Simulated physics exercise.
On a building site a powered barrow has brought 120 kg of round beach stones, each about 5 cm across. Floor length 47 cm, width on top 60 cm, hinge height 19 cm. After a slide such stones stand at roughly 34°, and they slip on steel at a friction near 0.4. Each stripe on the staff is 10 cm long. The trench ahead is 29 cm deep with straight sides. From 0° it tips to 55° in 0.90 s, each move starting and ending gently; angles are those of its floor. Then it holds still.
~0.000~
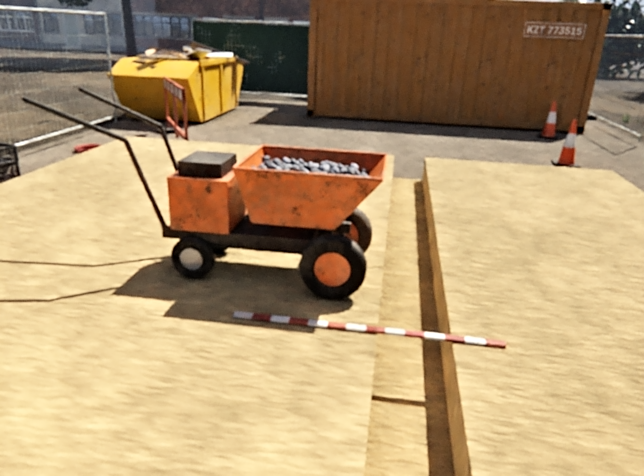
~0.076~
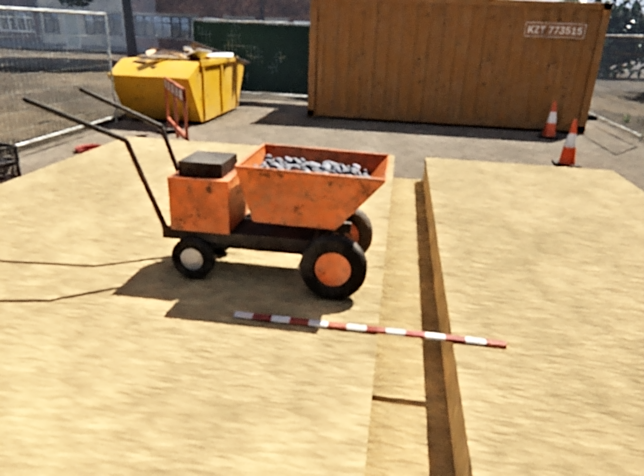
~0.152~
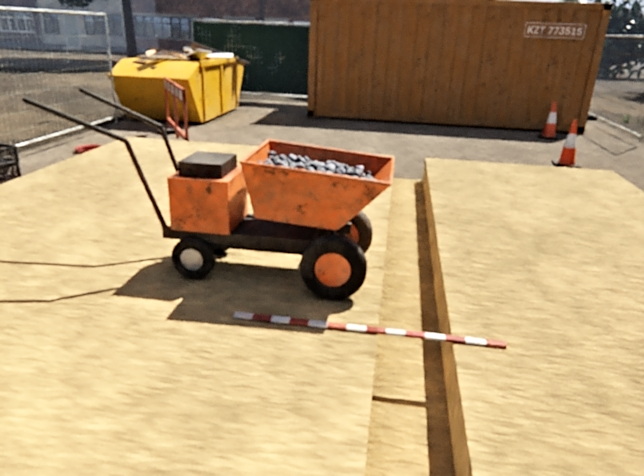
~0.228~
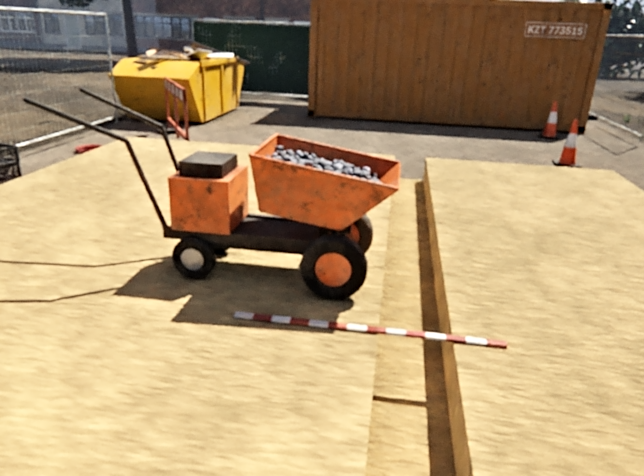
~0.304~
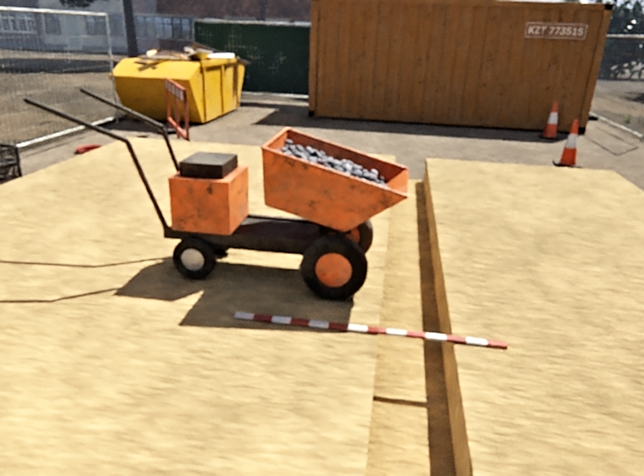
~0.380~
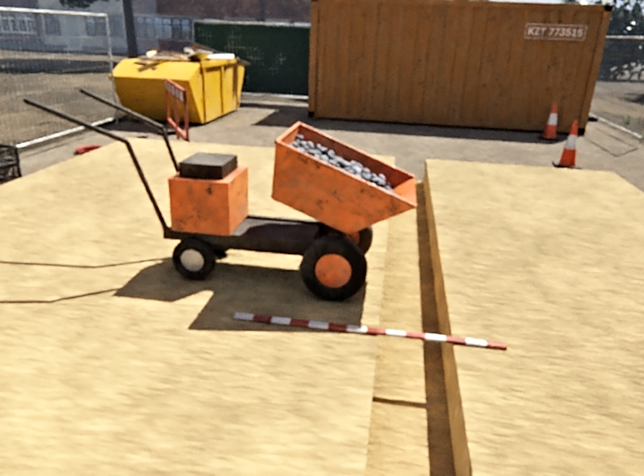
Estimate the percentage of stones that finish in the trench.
About 21 per cent.
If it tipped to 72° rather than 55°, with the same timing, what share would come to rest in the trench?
In that case some 30 per cent.
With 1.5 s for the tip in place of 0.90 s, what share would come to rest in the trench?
It would be near 25 per cent.
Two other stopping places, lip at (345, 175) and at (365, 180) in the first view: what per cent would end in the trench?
Near 50 per cent from the first place, 35 from the second.
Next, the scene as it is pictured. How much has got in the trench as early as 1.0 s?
Some 5 per cent.
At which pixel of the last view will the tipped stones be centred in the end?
Their middle is at about (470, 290).
After 0.7 s the floor is at 47°; 100 % in the tray; the foremost stones are at (421, 229).
After 1.0 s the floor is at 55°; 90 % in the tray, 3 % in the trench, 7 % past the trench; the foremost stones are at (478, 286).
After 1.4 s the floor is at 55°; 61 % in the tray, 3 % in the trench, 36 % past the trench; the foremost stones are at (554, 302).
After 3.3 s the floor is at 55°; 36 % in the tray, 21 % in the trench, 43 % past the trench; the foremost stones are at (643, 307).
